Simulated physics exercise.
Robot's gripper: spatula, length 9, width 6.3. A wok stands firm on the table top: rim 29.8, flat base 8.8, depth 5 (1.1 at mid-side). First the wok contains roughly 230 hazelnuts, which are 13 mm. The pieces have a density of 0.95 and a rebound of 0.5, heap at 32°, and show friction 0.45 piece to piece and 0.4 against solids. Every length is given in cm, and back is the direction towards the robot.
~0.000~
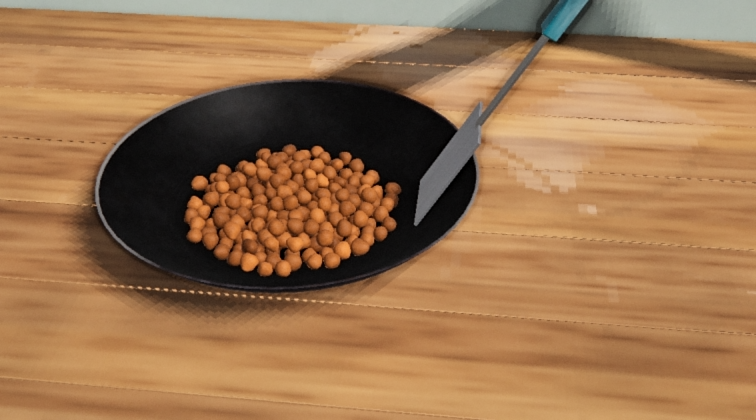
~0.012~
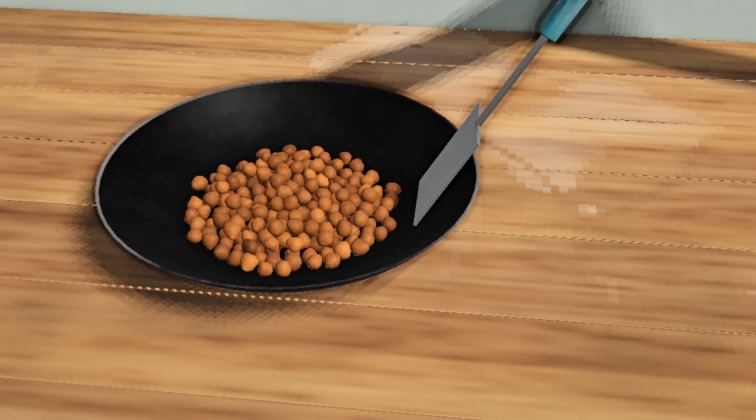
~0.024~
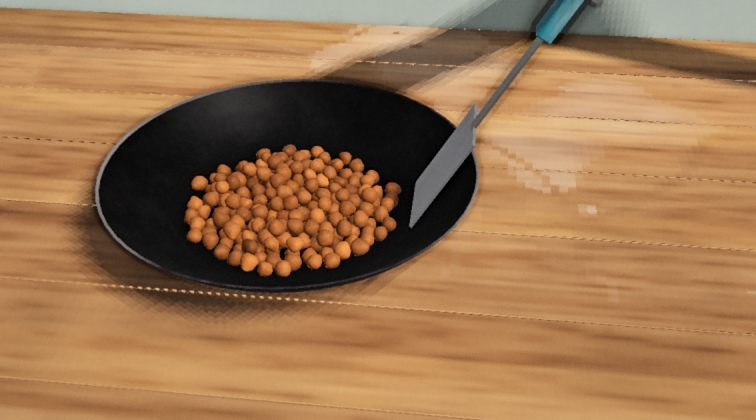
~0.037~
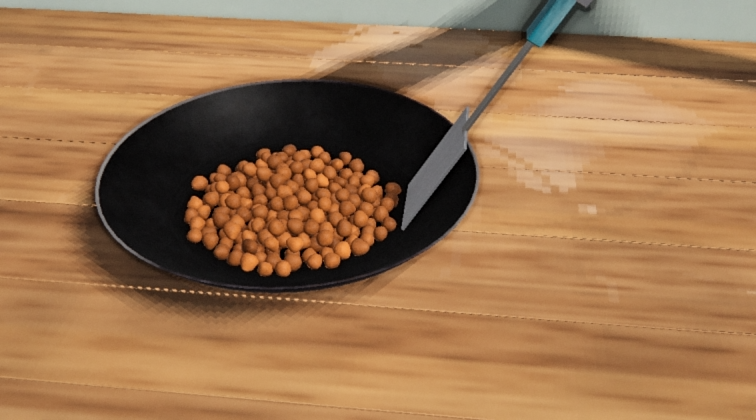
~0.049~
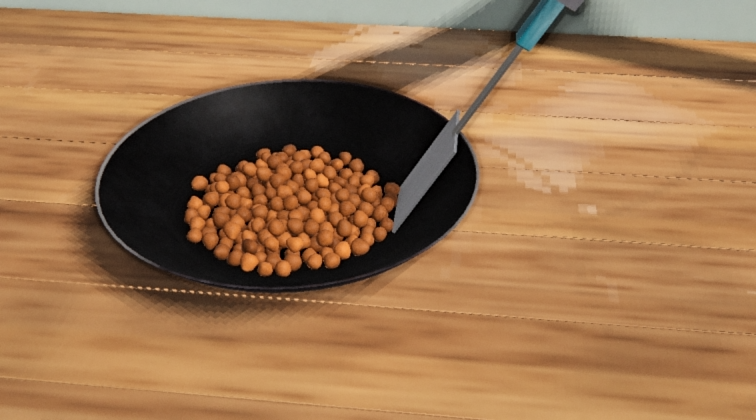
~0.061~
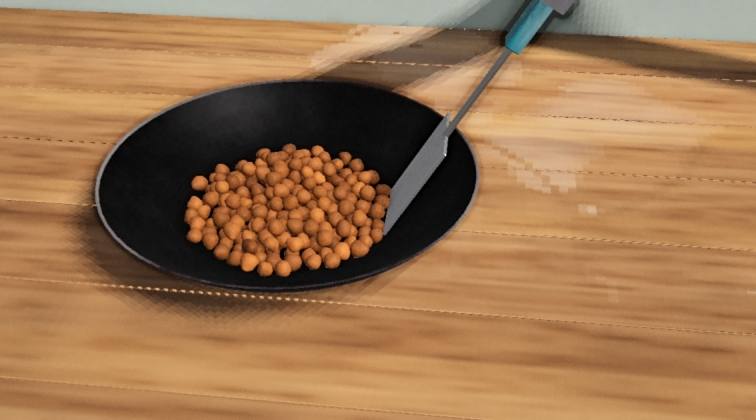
On a wooden table top, a black wok holds a heap of round brown hazelnuts, with a grey spatula tilted inside its right edge. The spatula, with its teal handle, slides a short way left and slightly down until its blade meets the right side of the heap, which barely shifts.
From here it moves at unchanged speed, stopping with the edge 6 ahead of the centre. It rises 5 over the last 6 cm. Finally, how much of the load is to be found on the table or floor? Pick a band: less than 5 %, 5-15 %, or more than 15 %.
It falls in the band less than 5 %.
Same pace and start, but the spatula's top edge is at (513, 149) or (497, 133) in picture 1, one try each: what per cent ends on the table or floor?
About 0 and 0 per cent.
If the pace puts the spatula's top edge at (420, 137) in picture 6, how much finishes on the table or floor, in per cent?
Expect about 5 per cent there.
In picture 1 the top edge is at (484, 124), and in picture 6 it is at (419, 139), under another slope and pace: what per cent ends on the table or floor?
Close to 10 in a hundred.
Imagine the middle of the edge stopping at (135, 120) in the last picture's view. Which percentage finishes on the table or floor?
Roughly 10 per cent.
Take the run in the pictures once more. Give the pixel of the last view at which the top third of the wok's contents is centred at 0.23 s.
I'd say close to (217, 185).
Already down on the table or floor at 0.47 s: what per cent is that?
Around 0 percent.
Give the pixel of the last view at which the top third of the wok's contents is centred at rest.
It is centred near (198, 186) in the last view.
After 0.15 s, sloping 60°, highest piece 5 above the table; 232 in the wok.
After 0.23 s, sloping 60°, highest piece 4 above the table; 232 in the wok.
After 0.47 s, sloping 60°, highest piece 5 above the table; 232 in the wok.
After 1.52 s, sloping 60°, highest piece 5 above the table; 232 in the wok.
In the end, 232 in the wok. That is 0 % on the table or floor.
